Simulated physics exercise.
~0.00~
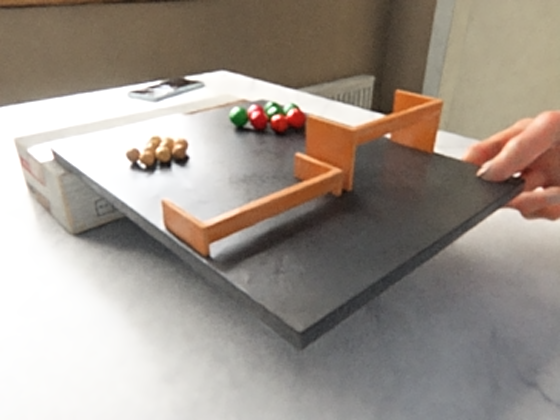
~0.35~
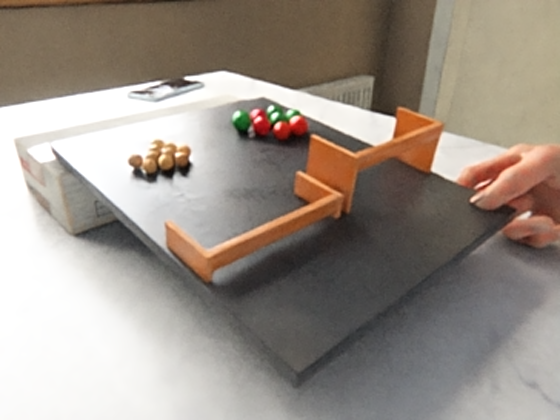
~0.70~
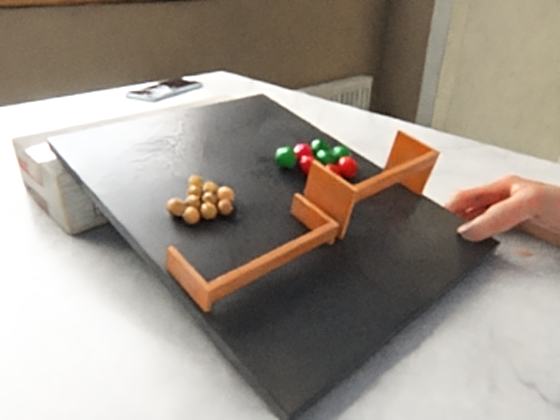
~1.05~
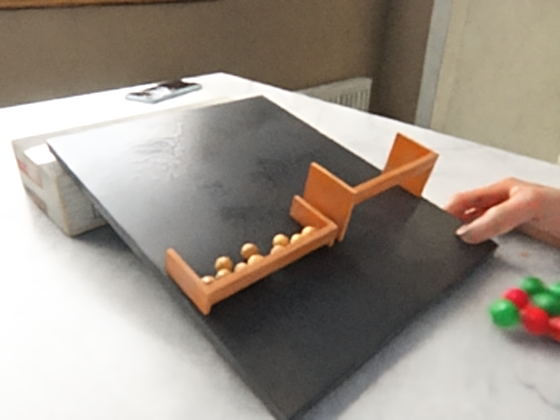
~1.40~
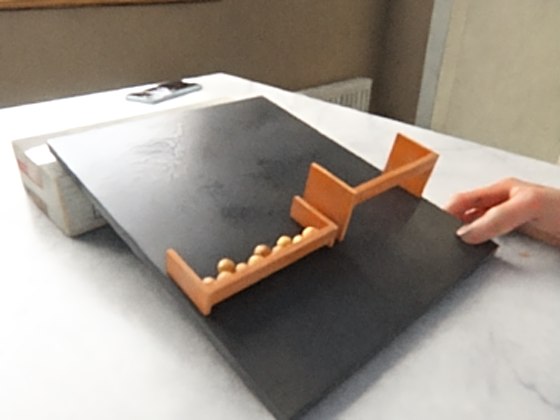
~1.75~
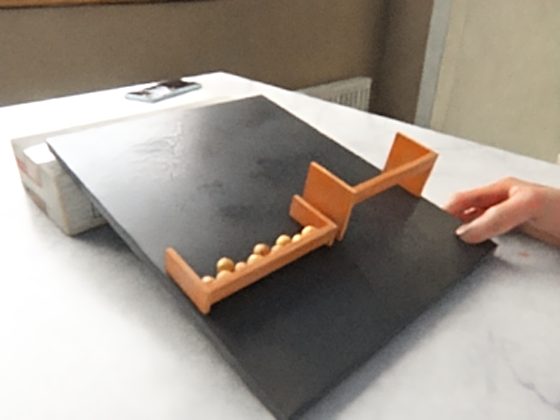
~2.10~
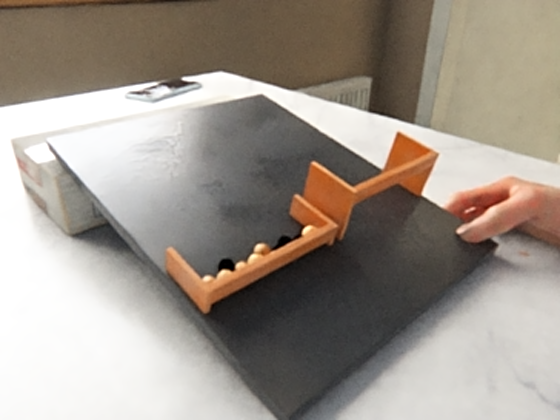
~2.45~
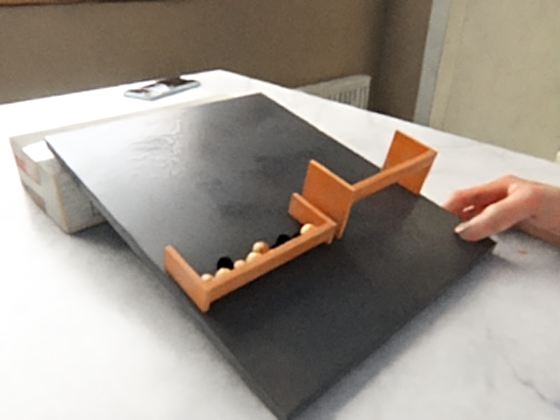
A dark board, propped on a pale box at the left and held by a hand at the right, slopes across a marbled white counter, seen from slightly above. Small tan balls sit in front and red and green ones farther back, uphill of two orange bars on feet. The hand lowers its end, and both groups start rolling down. The tan balls gather behind the front bar, while the red and green ones pass under the back bar and roll off to the right, out of view. Finally, the tan row stays lodged, some balls now looking black.
